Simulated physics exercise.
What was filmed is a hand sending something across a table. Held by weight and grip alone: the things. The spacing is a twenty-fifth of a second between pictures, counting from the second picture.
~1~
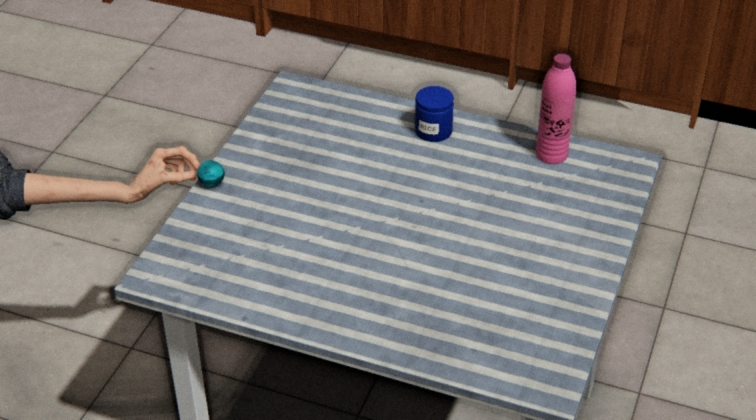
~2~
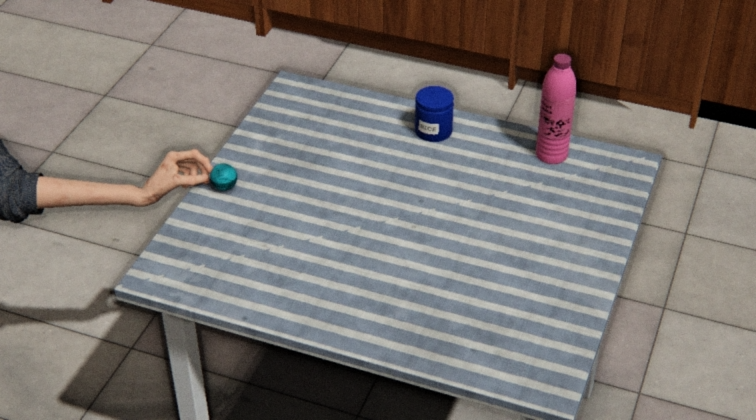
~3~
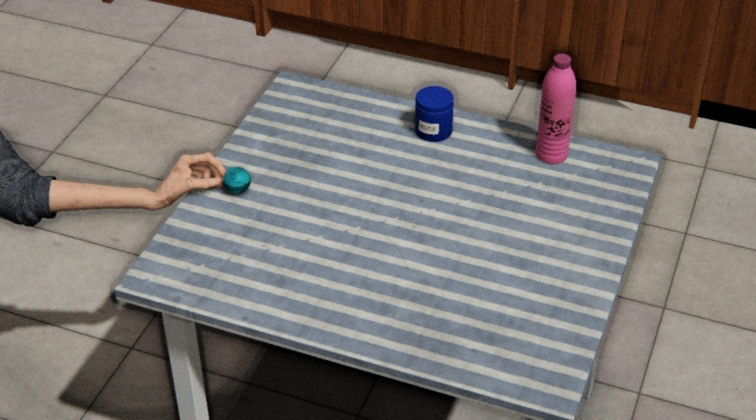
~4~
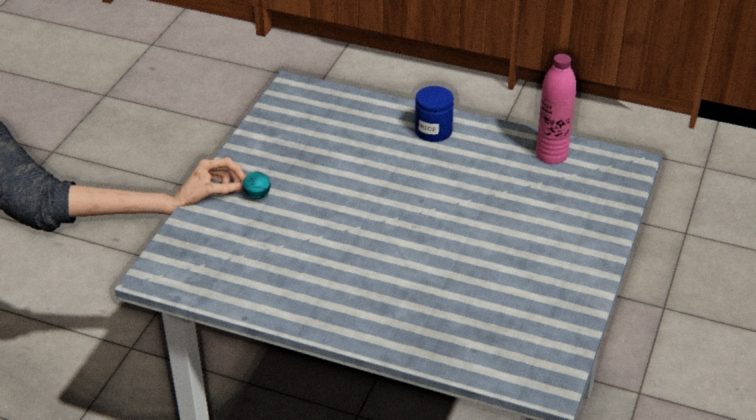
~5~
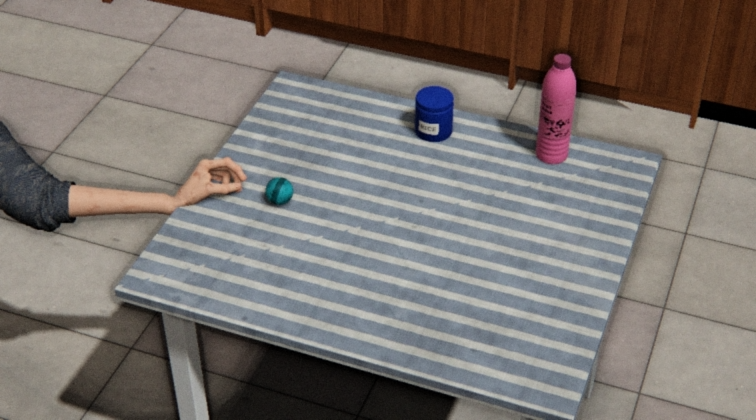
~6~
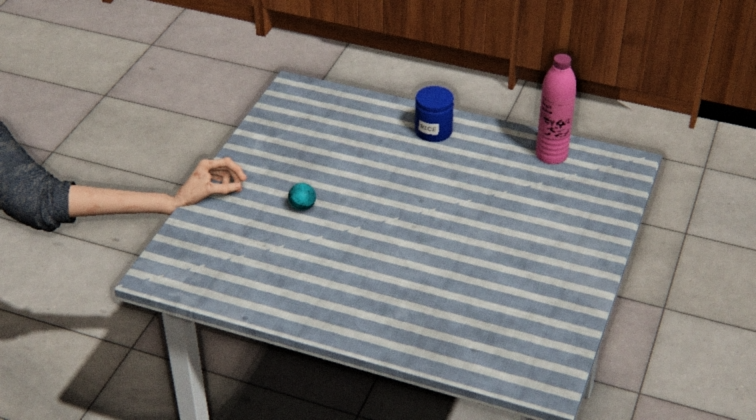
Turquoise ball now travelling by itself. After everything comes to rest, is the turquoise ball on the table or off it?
The turquoise ball is off the table.
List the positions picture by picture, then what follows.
In the first picture, under the hand; turquoise ball (211, 174).
In the second picture, under the hand; turquoise ball (224, 177).
In the third picture, under the hand; turquoise ball (237, 181).
In the fourth picture, turquoise ball (257, 185).
In the fifth picture, turquoise ball (280, 191) rolled about its own width.
In the sixth picture, turquoise ball (302, 197) rolled well along.
Then, 0.40 s after the last picture, turquoise ball rolled well along near (522, 252).
Then, 0.90 s after the last picture, turquoise ball now off the table.
By the end, off the table, turquoise ball.
